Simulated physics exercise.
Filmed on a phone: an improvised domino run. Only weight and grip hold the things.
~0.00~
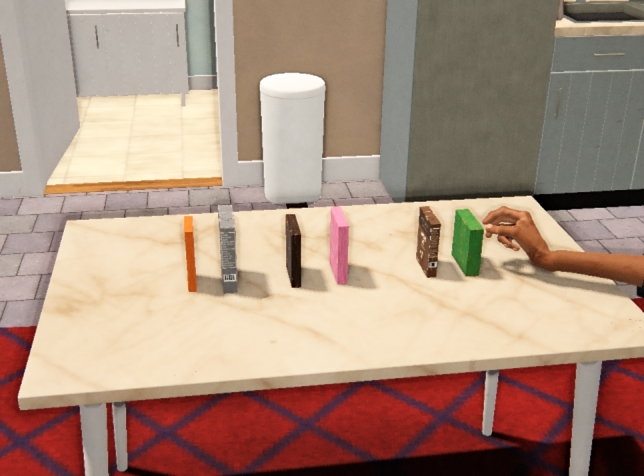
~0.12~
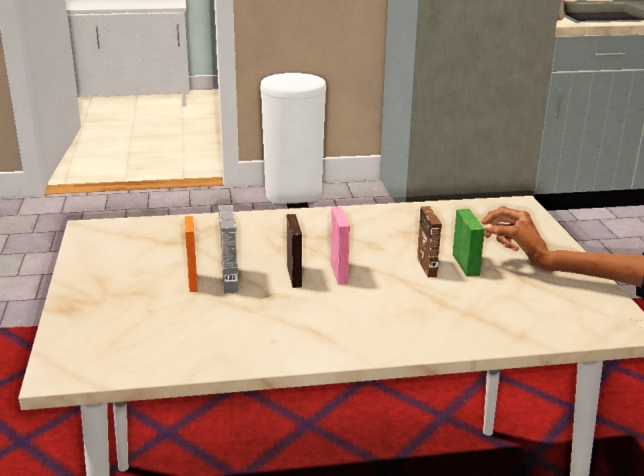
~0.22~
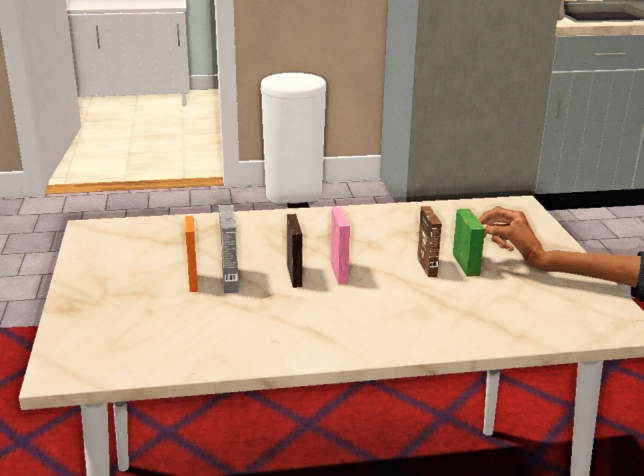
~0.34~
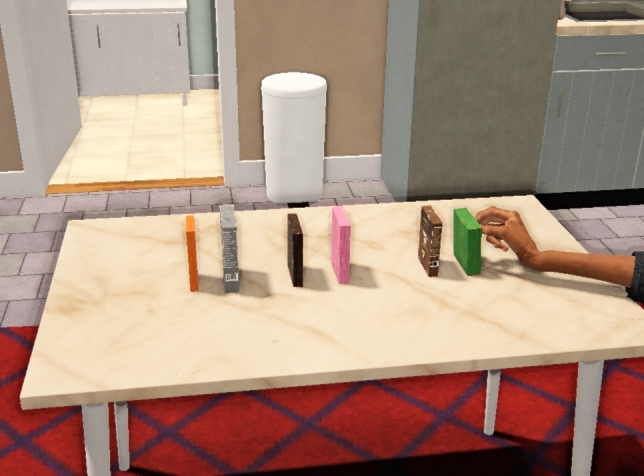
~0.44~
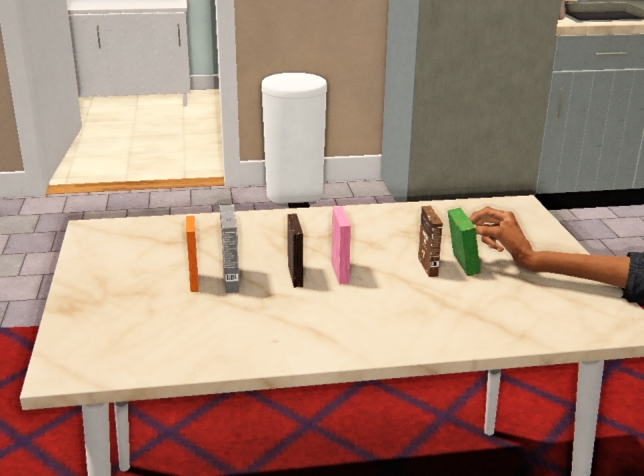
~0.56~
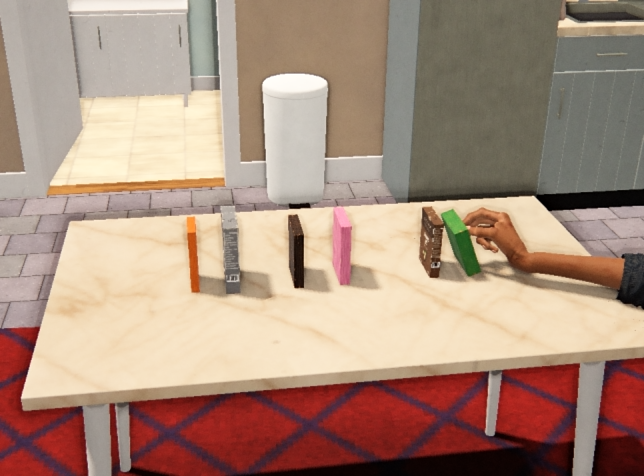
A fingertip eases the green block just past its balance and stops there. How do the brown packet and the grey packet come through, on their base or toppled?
The brown packet falls over, the grey packet is still upright.
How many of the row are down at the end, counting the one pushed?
In all, 2.
By 0.76 s, green block 62° over; brown packet tilted by 42° near (410, 247).
By 0.86 s, green block 73° over; brown packet on its side near (392, 266).
When it is over (1.6 s), lying over on the table, brown packet; the other 3 as before. End places, in pixels of the last picture, brown packet near (392, 266), grey packet near (230, 250).
